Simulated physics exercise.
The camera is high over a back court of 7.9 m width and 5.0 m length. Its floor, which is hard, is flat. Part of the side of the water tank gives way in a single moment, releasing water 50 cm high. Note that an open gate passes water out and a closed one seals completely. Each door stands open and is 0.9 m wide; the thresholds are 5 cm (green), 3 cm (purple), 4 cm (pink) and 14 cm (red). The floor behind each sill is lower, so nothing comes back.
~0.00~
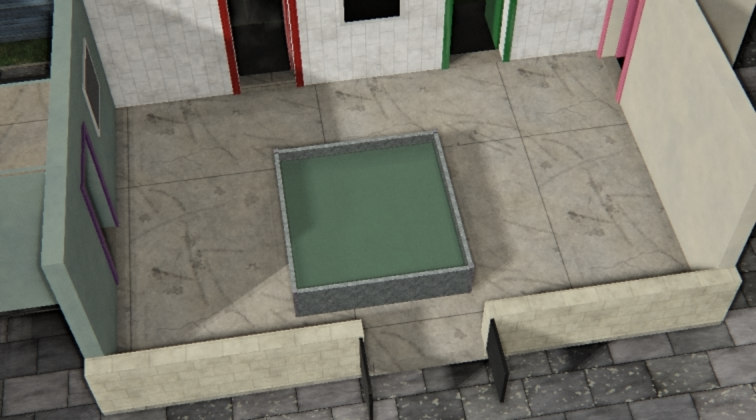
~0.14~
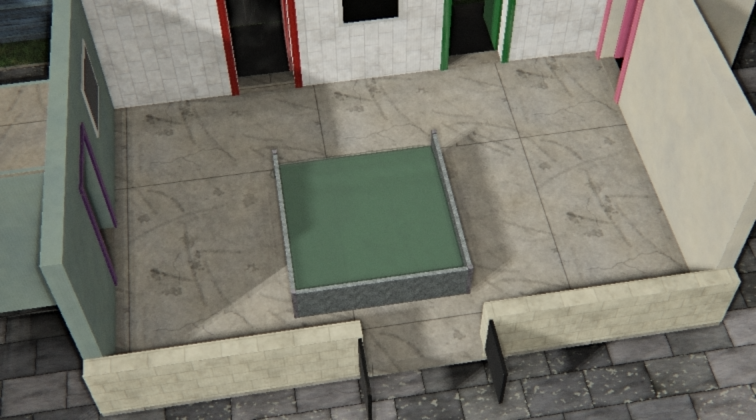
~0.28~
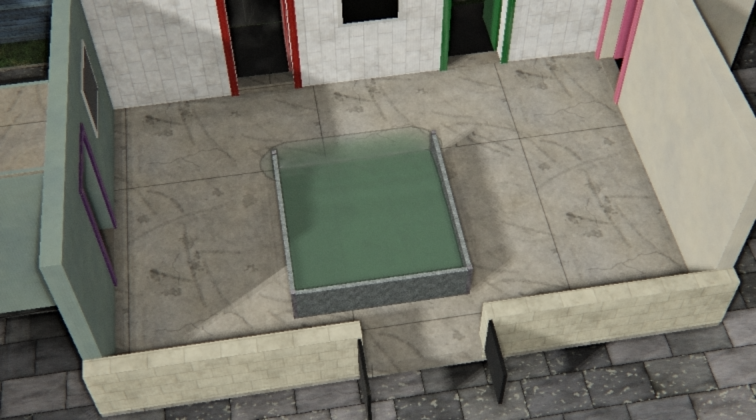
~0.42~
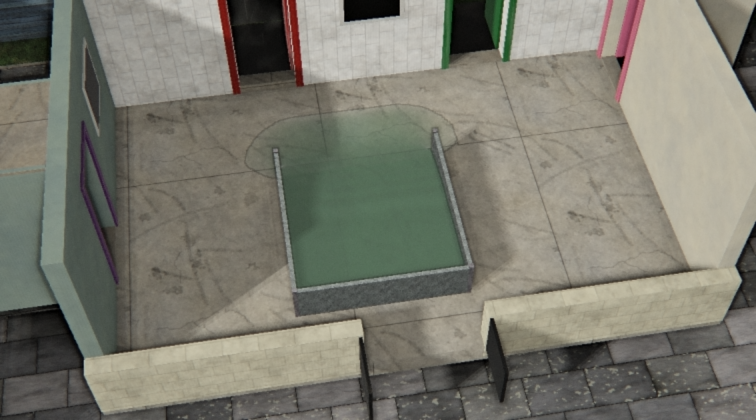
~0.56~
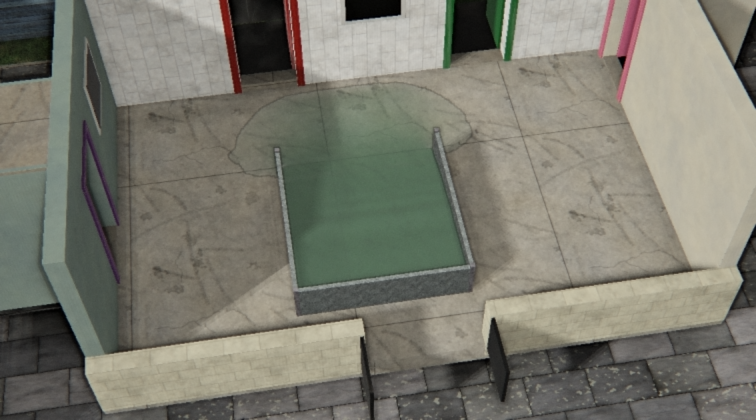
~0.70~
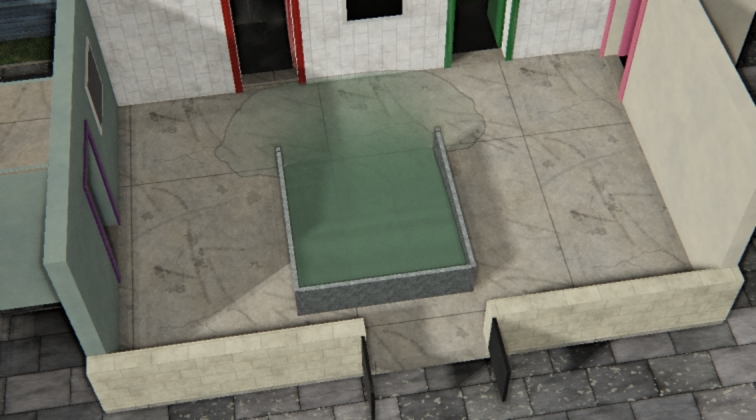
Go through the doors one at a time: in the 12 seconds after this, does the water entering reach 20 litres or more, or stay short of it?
My prediction: The green door tops the limit; the purple door tops the limit; the pink door tops the limit; the red door tops the limit.
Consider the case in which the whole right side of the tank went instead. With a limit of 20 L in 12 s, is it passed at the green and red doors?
Against the limit, the green door exceeds it and the red door stays within it.
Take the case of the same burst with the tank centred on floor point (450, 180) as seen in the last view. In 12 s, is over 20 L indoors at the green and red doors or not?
Lab note: Green door limit exceeded; red door limit not exceeded.
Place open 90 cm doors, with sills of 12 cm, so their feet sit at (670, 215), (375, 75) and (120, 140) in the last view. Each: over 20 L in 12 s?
In that order: Short of it, beyond it, beyond it.
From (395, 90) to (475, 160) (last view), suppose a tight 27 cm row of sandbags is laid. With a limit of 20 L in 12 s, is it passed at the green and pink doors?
At the green door the limit is not reached, and at the pink door it is exceeded.
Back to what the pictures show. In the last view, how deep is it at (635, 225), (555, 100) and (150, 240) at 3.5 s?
Taking the spots in order: 0 cm, 5 cm, 3 cm.
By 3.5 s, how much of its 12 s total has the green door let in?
I'd say close to 65 percent.
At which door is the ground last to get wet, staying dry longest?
The final one is the purple door.
After 1.4 s water covers 20 % of the floor and is deepest (36 cm) near (345, 85); green door 7 cm at the sill, 0 L in, purple door not reached, pink door not reached, red door 25 cm at the sill, 13 L in.
After 2.2 s water covers 30 % of the floor and is deepest (34 cm) near (335, 94); green door 13 cm at the sill, 11 L in, purple door not reached, pink door not reached, red door 27 cm at the sill, 54 L in.
After 3.5 s water covers 45 % of the floor and is deepest (28 cm) near (131, 110); green door 11 cm at the sill, 44 L in, purple door 4 cm at the sill, 0 L in, pink door 17 cm at the sill, 67 L in, red door 20 cm at the sill, 111 L in.
After 7.0 s water covers 85 % of the floor and is deepest (14 cm) near (121, 382); green door 5 cm at the sill, 65 L in, purple door 6 cm at the sill, 17 L in, pink door 10 cm at the sill, 276 L in, red door 6 cm at the sill, 122 L in.
After 12.0 s water covers 95 % of the floor and is deepest (8 cm) near (121, 382); green door 7 cm at the sill, 66 L in, purple door 8 cm at the sill, 37 L in, pink door 5 cm at the sill, 317 L in, red door 5 cm at the sill, 122 L in.
